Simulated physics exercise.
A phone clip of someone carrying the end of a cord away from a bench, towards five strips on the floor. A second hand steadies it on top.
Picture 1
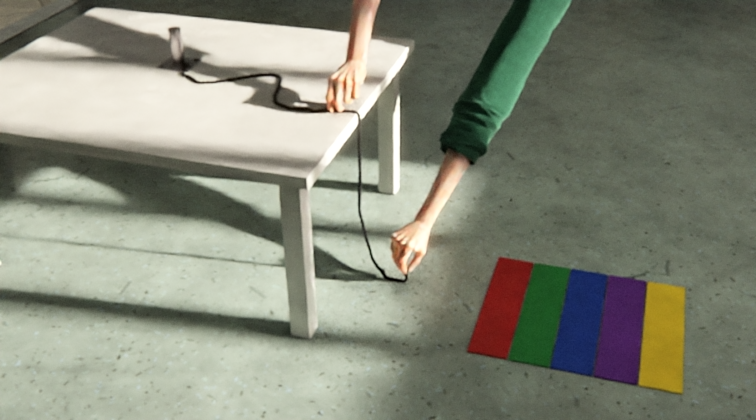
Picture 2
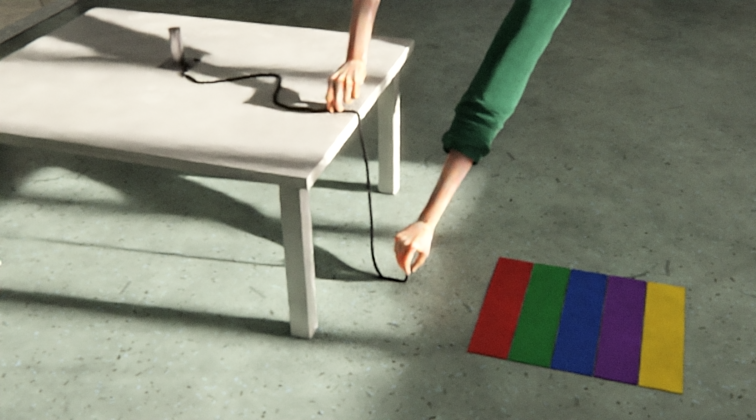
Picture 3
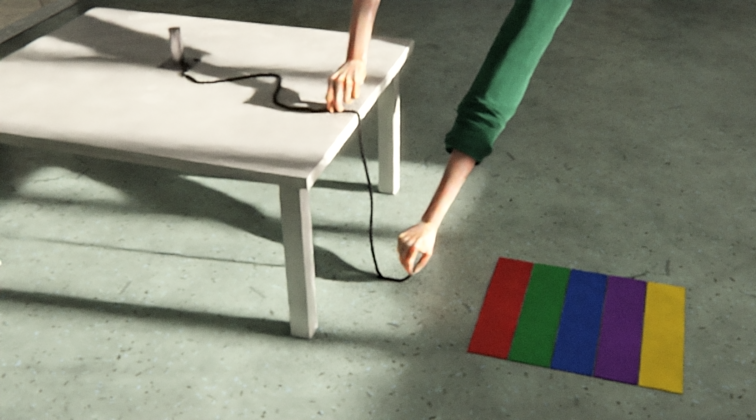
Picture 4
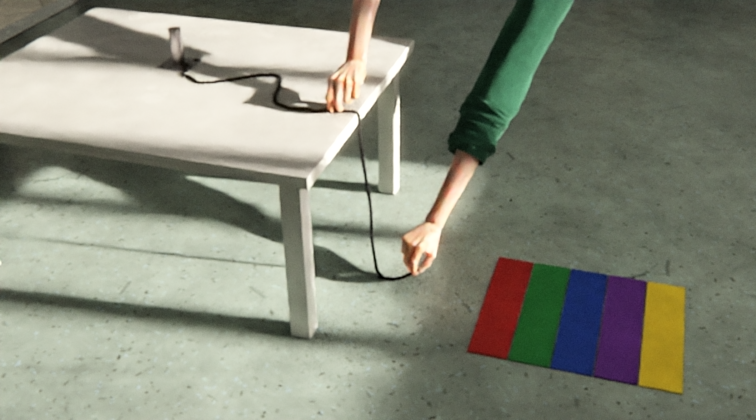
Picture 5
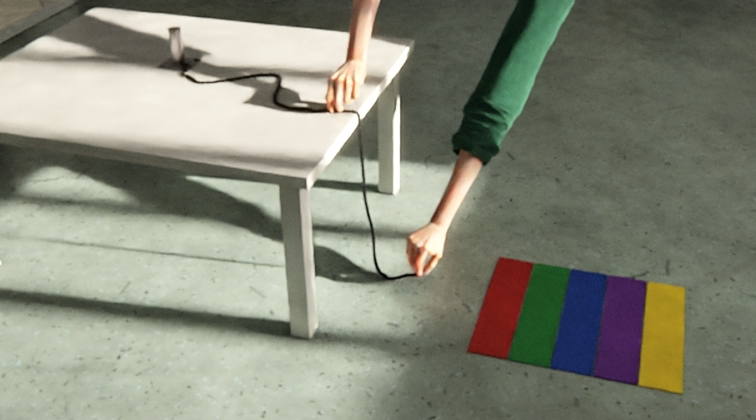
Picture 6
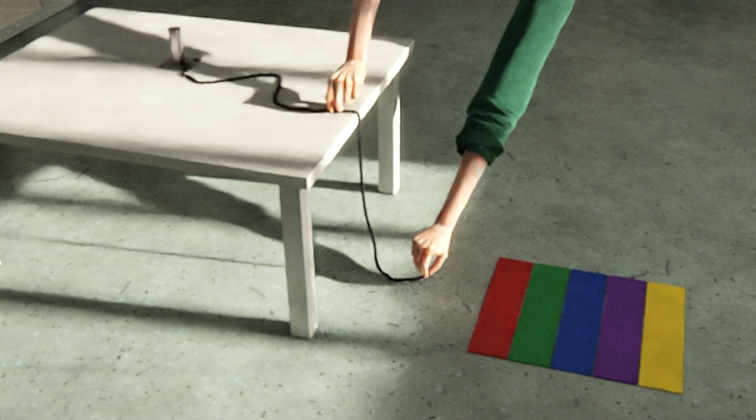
On a grey, speckled floor beside a pale bench, a green-sleeved arm holds the end of a dark cord low down while another hand rests on the cord at the bench's edge. The lower hand moves the end slightly right, towards red, green, blue, purple and yellow strips, as the upper hand stays put.
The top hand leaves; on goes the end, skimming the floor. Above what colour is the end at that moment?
It halts on the purple strip.
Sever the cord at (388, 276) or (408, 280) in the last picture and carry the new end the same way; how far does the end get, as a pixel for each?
The places are (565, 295) and (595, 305).
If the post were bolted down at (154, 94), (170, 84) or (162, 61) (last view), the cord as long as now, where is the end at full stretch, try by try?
Try by try, around (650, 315), (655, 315) and (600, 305).
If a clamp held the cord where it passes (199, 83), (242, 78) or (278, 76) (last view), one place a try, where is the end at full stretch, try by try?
About (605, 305), (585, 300) and (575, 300).
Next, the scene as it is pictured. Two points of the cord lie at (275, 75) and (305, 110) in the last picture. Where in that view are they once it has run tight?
At (295, 90), then (386, 127).
Early on, end near (546, 294); over green.
Midway, end near (598, 303); over blue.
At the end of the slack, end near (629, 309); over purple. Over purple.
